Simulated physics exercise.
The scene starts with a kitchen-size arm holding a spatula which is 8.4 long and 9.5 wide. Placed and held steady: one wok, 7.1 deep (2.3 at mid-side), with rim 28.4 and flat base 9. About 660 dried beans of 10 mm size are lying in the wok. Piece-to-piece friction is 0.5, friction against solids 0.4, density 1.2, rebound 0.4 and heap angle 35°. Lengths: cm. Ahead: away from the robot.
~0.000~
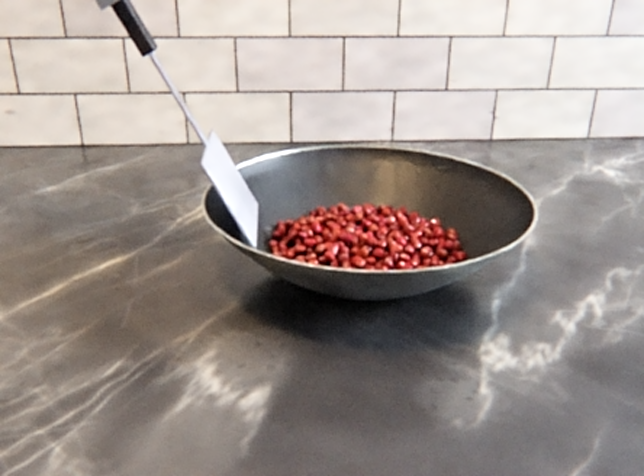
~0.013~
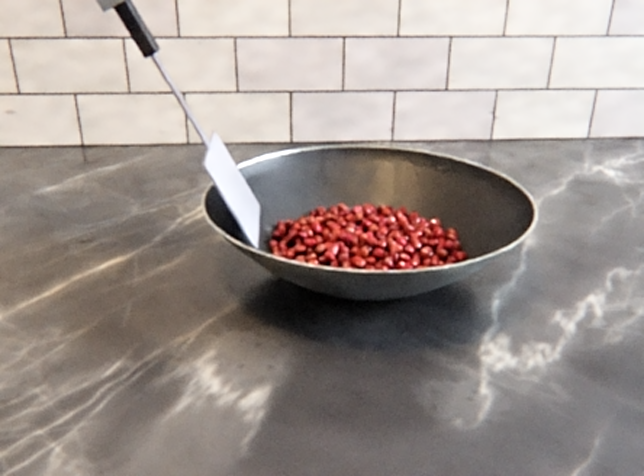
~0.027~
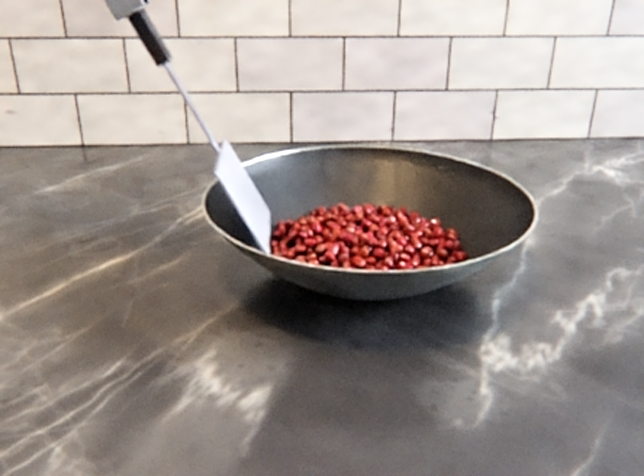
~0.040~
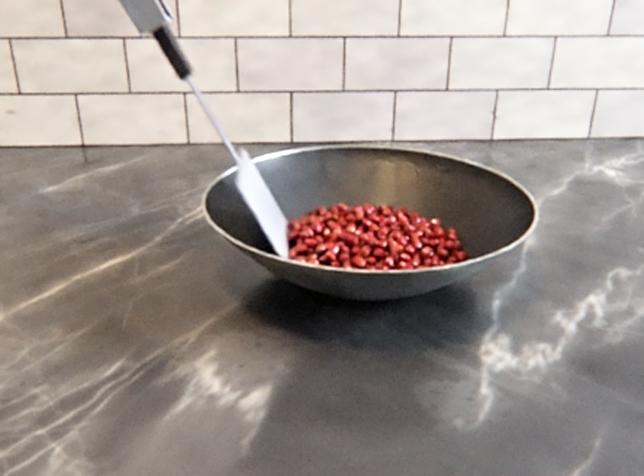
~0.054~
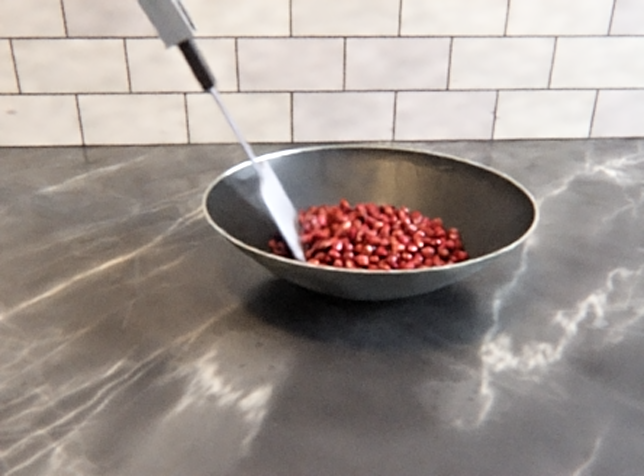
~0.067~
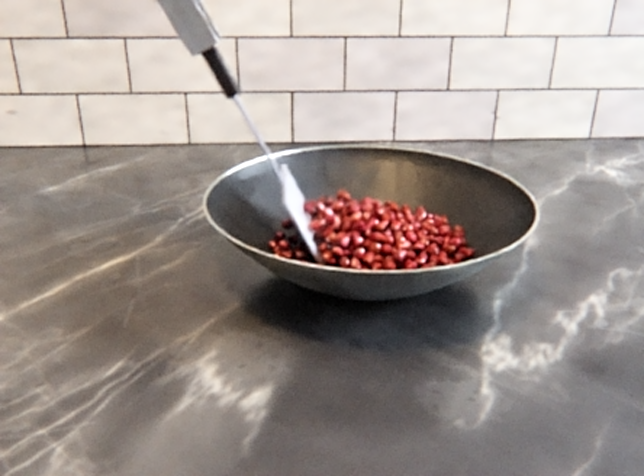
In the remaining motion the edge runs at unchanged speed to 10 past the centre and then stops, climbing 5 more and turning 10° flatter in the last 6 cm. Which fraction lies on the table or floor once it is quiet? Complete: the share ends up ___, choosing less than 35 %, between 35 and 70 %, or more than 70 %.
The share ends up between 35 and 70 %.
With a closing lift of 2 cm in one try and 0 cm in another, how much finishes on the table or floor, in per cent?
I'd put it near 55 in a hundred, then near 60 in a hundred.
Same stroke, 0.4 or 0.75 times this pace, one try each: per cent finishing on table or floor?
Some 25 and 45 per cent.
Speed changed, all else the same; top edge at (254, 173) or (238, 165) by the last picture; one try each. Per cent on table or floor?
Try one roughly 35 per cent; try two roughly 25 per cent.
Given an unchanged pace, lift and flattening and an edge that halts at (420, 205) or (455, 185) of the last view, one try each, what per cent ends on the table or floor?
20 % and 40 %.
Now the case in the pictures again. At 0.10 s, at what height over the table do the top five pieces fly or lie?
Roughly 9 centimetres.
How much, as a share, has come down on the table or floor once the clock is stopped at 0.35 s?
10 %.
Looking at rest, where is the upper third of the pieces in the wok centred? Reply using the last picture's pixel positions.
Close to pixel (448, 235).
After 0.10 s, sloping 63°, highest piece 10 above the table; 658 in the wok.
After 0.13 s, sloping 61°, highest piece 13 above the table; 657 in the wok, 1 on the blade or in flight.
After 0.35 s, sloping 53°, highest piece 27 above the table; 323 in the wok, 50 on the table or floor, 285 on the blade or in flight.
After 1.40 s, sloping 53°, highest piece 8 above the table; 334 on the table or floor, 324 in the wok.
In the end, 334 on the table or floor, 324 in the wok. That is 51 % on the table or floor.
